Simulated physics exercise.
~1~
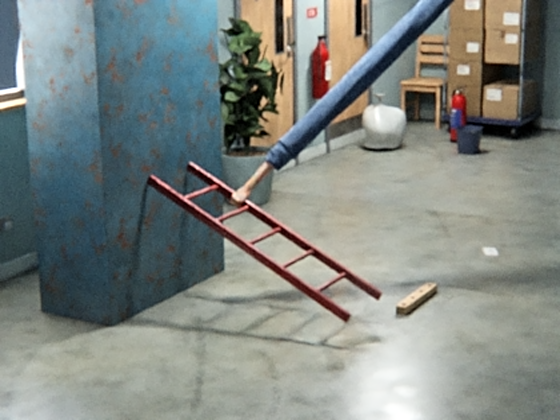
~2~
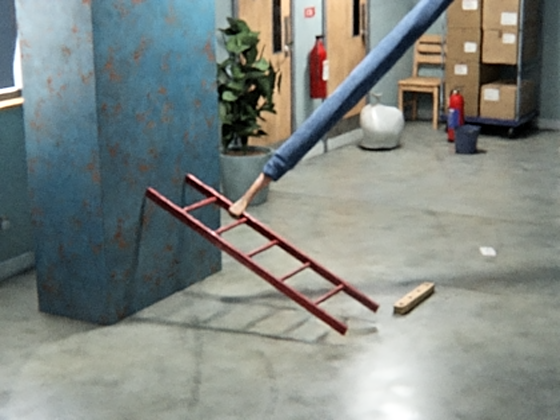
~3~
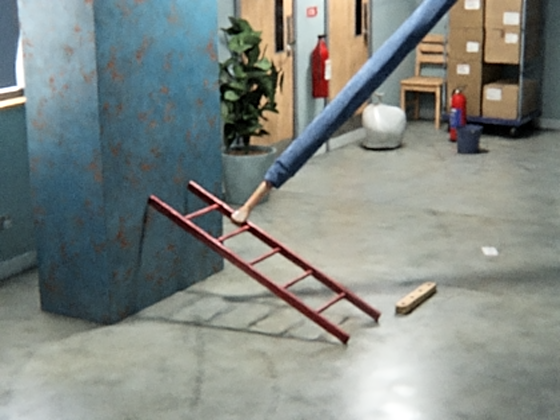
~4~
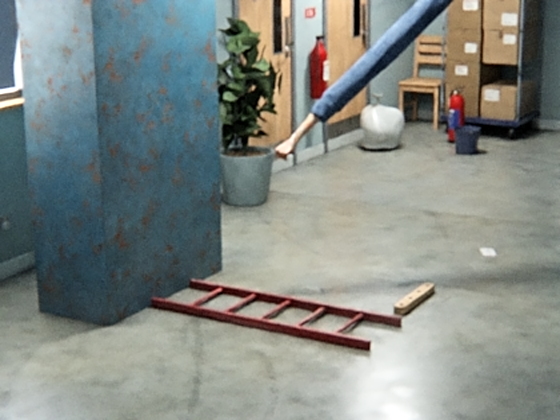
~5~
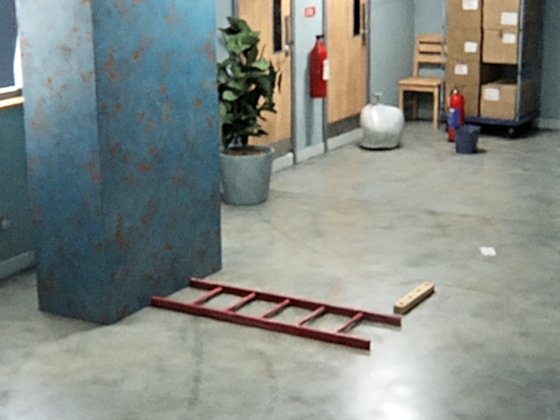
A red ladder leans at a low slant against a tall, rust-speckled blue cupboard on the left, held by a hand in a long blue sleeve reaching in from the upper right. The slightly swaying view looks down across a grey hard floor, with a potted plant, wooden doors, a red extinguisher and stacked boxes behind. The ladder's feet rest close to a short wooden batten on the right. The hand eases the ladder slightly lower, then lets go and draws back. The ladder slips down and ends flat on the floor, its far end by the unmoved batten.
